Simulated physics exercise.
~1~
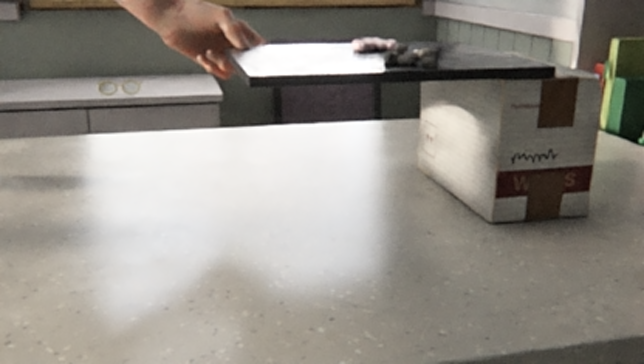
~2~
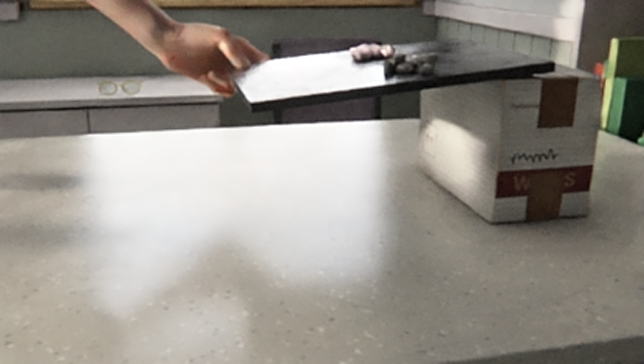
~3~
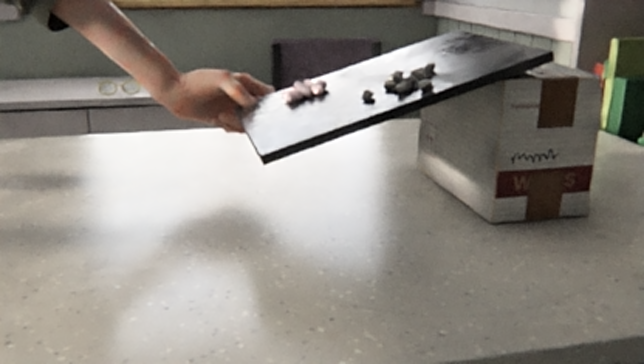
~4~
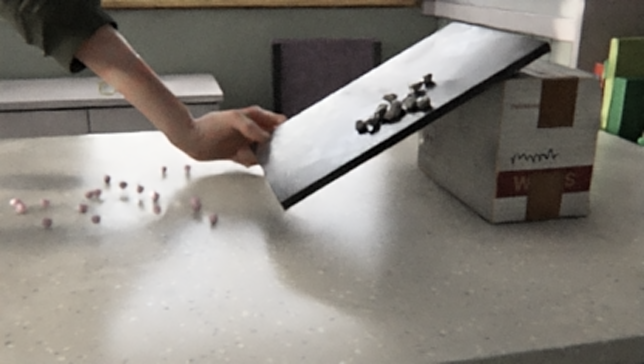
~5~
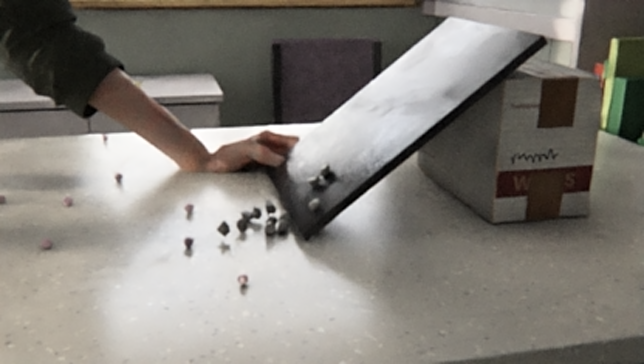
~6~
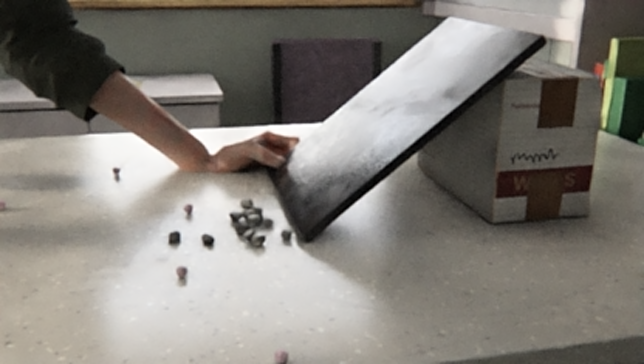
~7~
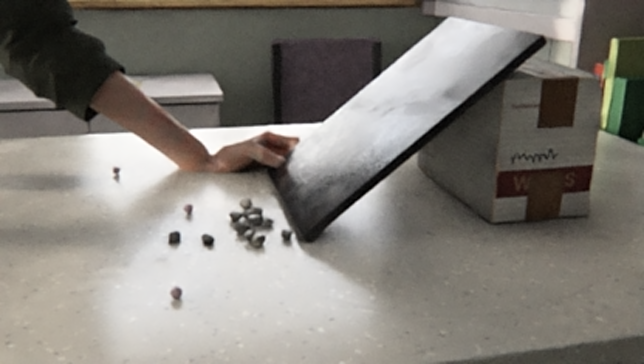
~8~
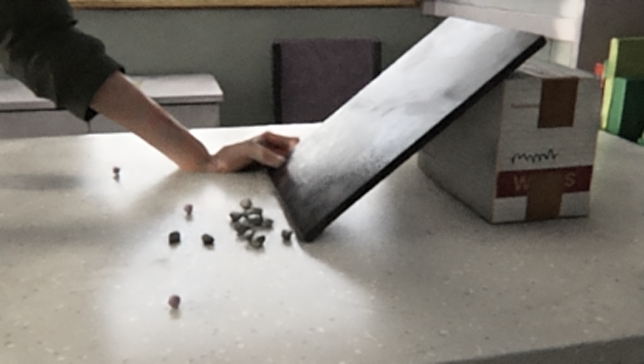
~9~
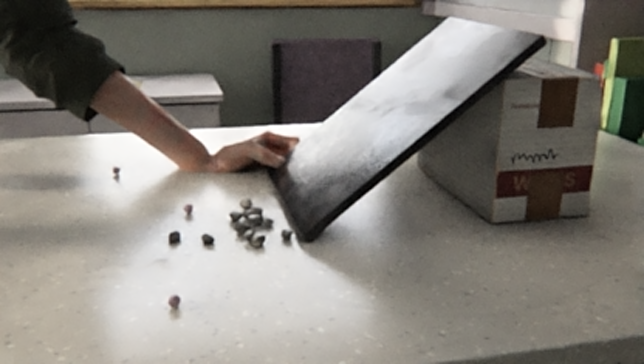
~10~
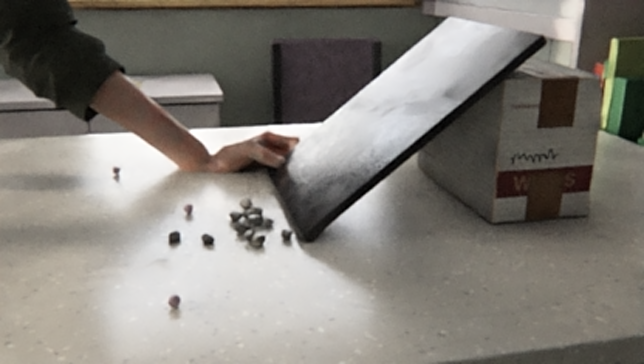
To begin with, a hand holds up the left end of a dark-edged board whose right end rests on a white box, with a pinkish handful and a dark handful of small pieces on top. The hand lowers its end, and the board tilts steadily. The pinkish pieces slide down first, shoot off the low end and scatter leftward across the counter. As the hand reaches the counter, the dark pieces slide down too and stop near the board's foot. Finally, the board rests as a ramp, the dark pieces lie loosely clustered, and only a few pinkish ones remain in view, farther out.
